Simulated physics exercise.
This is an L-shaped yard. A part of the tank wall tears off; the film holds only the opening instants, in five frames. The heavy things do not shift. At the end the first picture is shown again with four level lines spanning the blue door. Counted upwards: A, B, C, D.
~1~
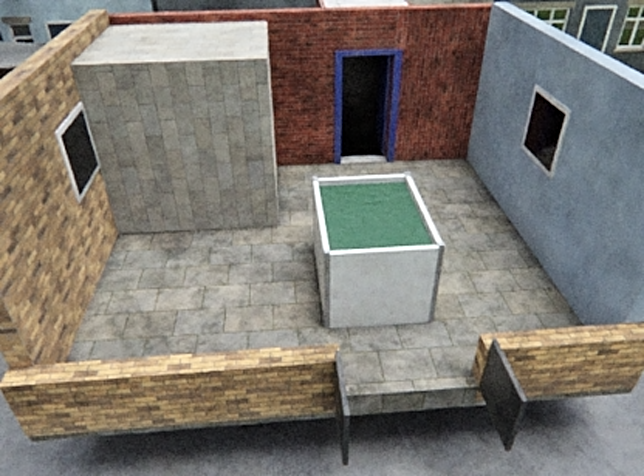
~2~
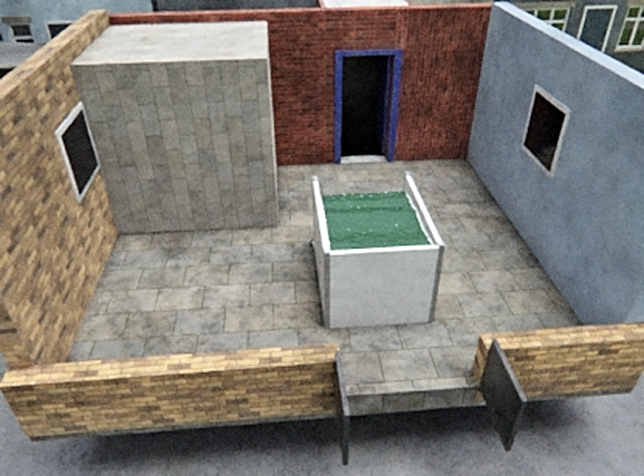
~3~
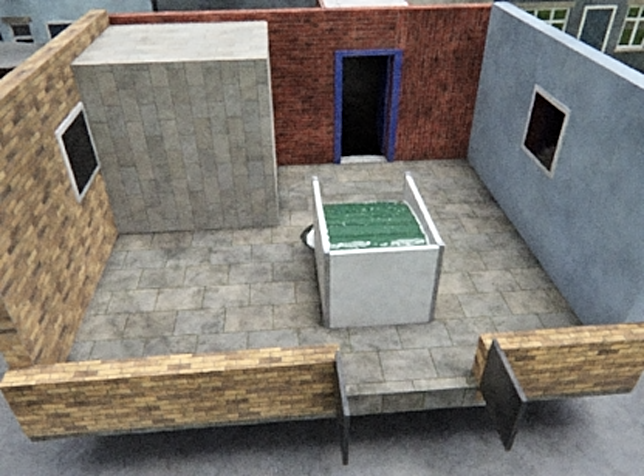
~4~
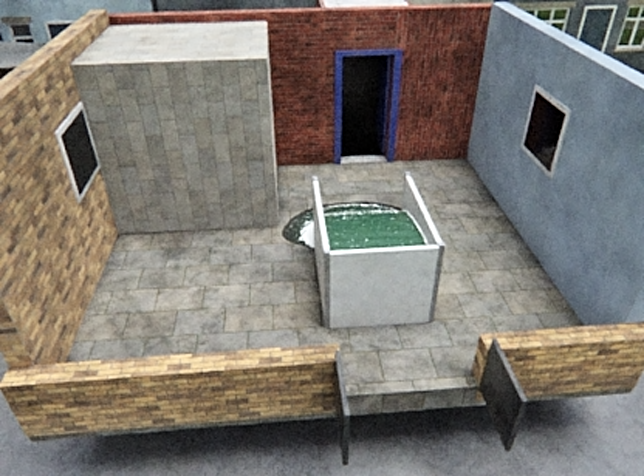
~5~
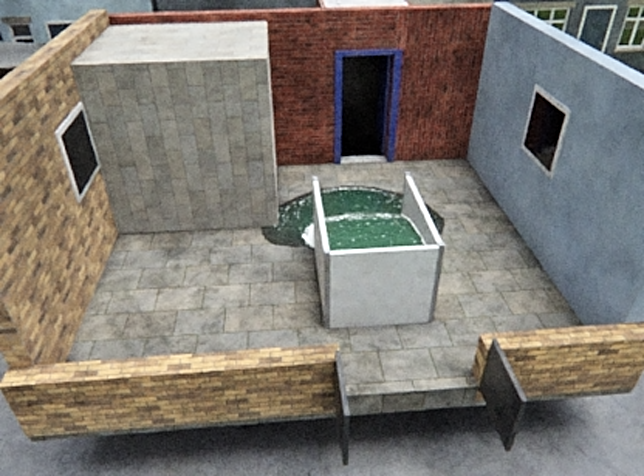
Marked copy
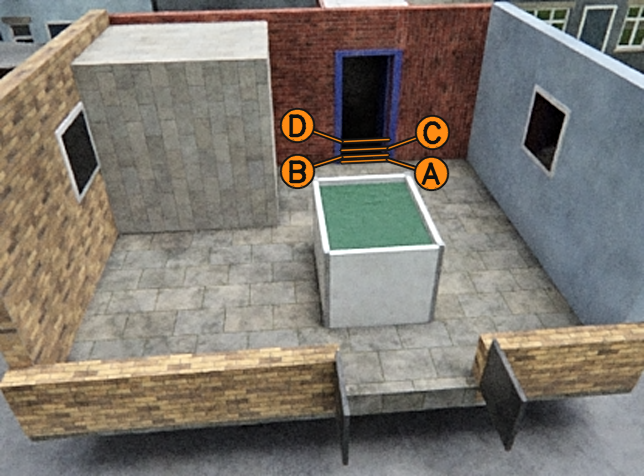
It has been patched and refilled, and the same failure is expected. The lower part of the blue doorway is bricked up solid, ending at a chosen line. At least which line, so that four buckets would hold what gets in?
I would pick height D.
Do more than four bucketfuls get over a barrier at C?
Yes, that goes wrong.
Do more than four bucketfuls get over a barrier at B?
Yes, that goes wrong.
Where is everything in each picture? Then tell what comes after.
In the first frame, water in the tank at rest, its middle at (372, 215); foot of the blue doorway at (364, 162); open gate at (410, 335).
In the second frame, water covers 1 % of the ground, its front hidden from here.
In the third frame, water covers 4 % of the ground, its front hidden from here.
In the fourth frame, water covers 8 % of the ground, its front hidden from here.
In the fifth frame, front seen at (360, 188), 15 % of the ground wet.
On the marked copy, A at (364, 160); B at (364, 156); C at (365, 149); D at (365, 140); from the bottom up A, B, C, D.
With A, dozens of bucketfuls pour in.
With B, dozens of bucketfuls pour in.
With C, about 10 bucketfuls get in.
With D, a splash gets over, under a bucket.
